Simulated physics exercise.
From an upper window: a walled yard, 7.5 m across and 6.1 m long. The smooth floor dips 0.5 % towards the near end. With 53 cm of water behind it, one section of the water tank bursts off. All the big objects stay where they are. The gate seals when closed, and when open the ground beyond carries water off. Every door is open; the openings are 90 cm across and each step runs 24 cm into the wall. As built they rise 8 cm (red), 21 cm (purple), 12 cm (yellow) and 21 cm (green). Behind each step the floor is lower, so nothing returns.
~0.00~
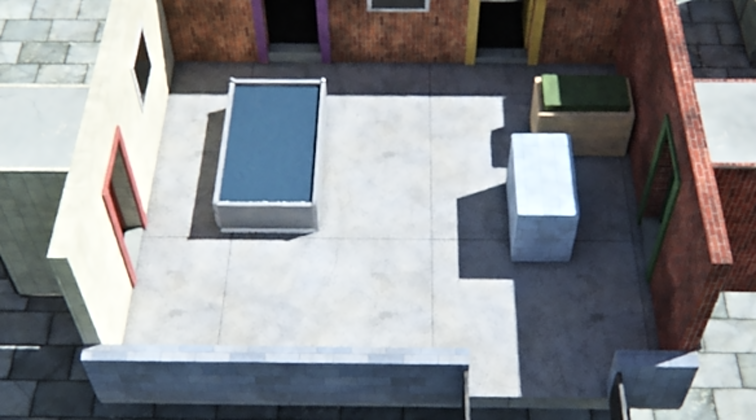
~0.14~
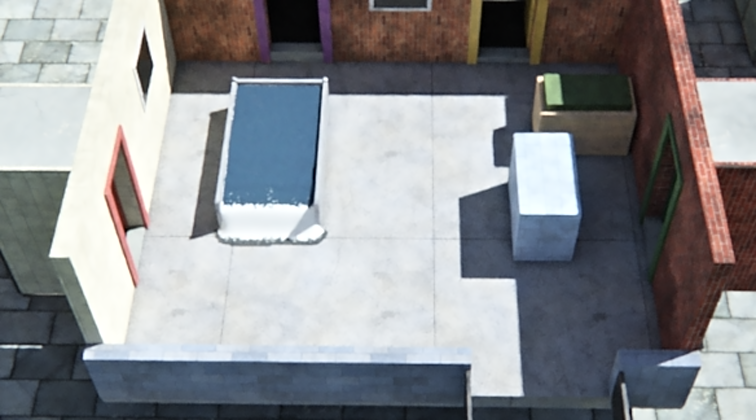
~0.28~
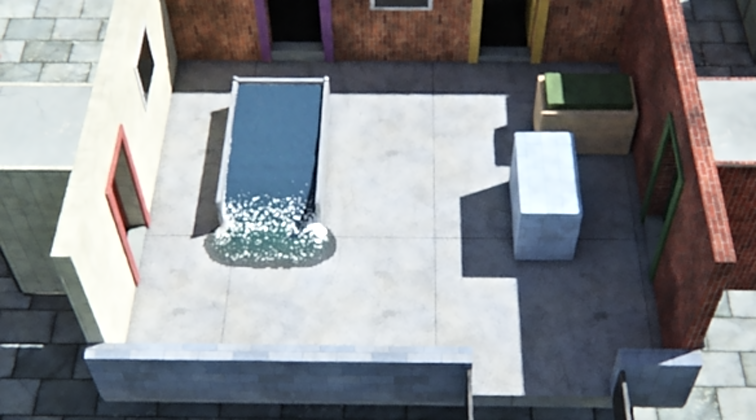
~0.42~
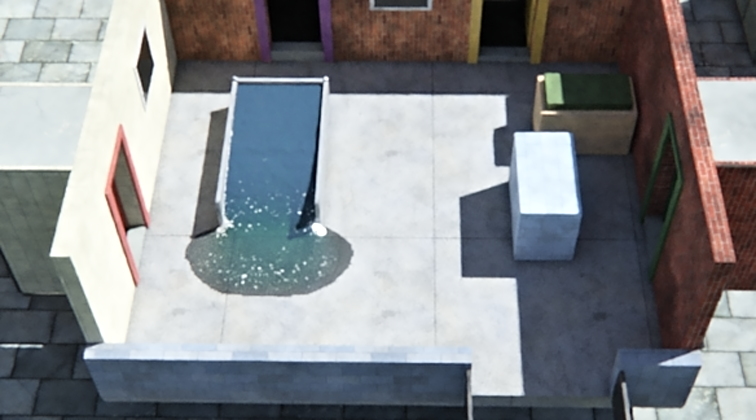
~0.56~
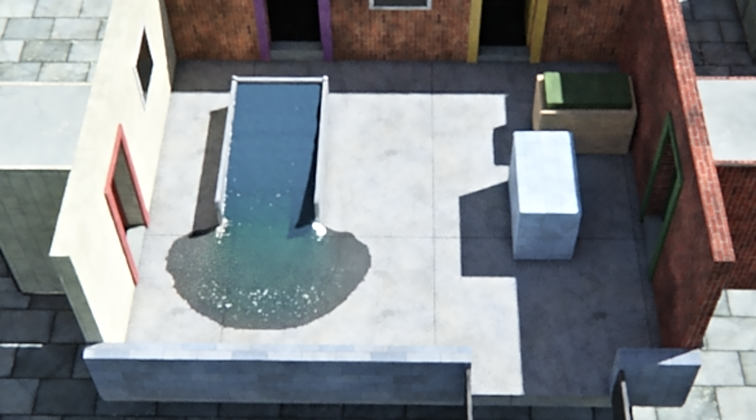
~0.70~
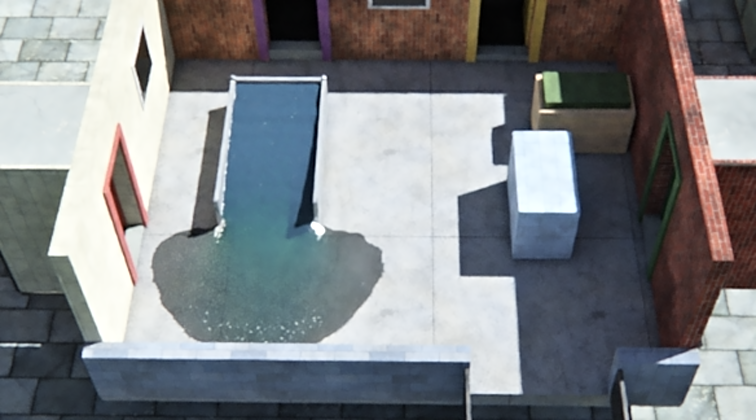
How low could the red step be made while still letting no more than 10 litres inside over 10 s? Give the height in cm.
Close to 7.5 cm is just enough.
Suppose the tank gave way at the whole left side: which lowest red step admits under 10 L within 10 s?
Then roughly 18 cm.
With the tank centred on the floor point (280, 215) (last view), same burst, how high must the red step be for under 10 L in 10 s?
About 5.5 cm.
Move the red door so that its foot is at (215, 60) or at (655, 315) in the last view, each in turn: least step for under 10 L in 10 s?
Roughly 11.0 and 9.5 cm.
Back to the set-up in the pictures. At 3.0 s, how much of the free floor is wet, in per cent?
Near 30 per cent is wet.
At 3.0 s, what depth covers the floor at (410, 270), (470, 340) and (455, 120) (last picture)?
Roughly 1, 8 and 0 cm, in turn.
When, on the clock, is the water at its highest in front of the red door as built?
Around 3.6 s.
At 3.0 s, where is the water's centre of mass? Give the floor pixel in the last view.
Around (274, 279).
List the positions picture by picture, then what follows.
In the first picture, still water, 53 cm deep, in the water tank at (272, 143); the red door at (126, 212) is dry.
In the second picture, the front is at (224, 238), 0.2 m from the gap at (270, 219); 0.3 m2 of floor is wet, 53 cm left at the back.
In the third picture, the front is at (226, 260), 0.6 m from the gap at (271, 220); 1.0 m2 of floor is wet, 53 cm left at the back.
In the fourth picture, the gap is at (271, 220), the front 1.2 m out at (259, 292); the back of the water tank holds 53 cm.
In the fifth picture, water pours out at (270, 220) and has run 1.7 m, to (239, 323); about 6 cm deep outside, 53 cm at the back.
In the sixth picture, the front is at a hidden place, 2.2 m from the gap at (269, 220); 4.7 m2 of floor is wet, 52 cm left at the back; 0.7 m in a straight line remain to the red door at (127, 210).
After 1.4 s water covers 20 % of the floor, deepest (28 cm) near (249, 375); 3 cm at the red door, 0 litres in over its 8 cm step.
After 3.0 s water covers 30 % of the floor, deepest (30 cm) near (209, 374); 7 cm at the red door, 0 litres in over its 8 cm step.
After 10.0 s water covers 85 % of the floor, deepest (8 cm) near (621, 211); 5 cm at the red door, 6 litres in over its 8 cm step.
At the red door as built, the water arrived by 1.1 s and peaked near 11 cm at 3.6 s.
Run again over the same 10 s with other heights there, 15 litres in over 6.5 cm, 5 litres over 8.5 cm. The limit of 10 litres is kept from about 7.5 cm up.
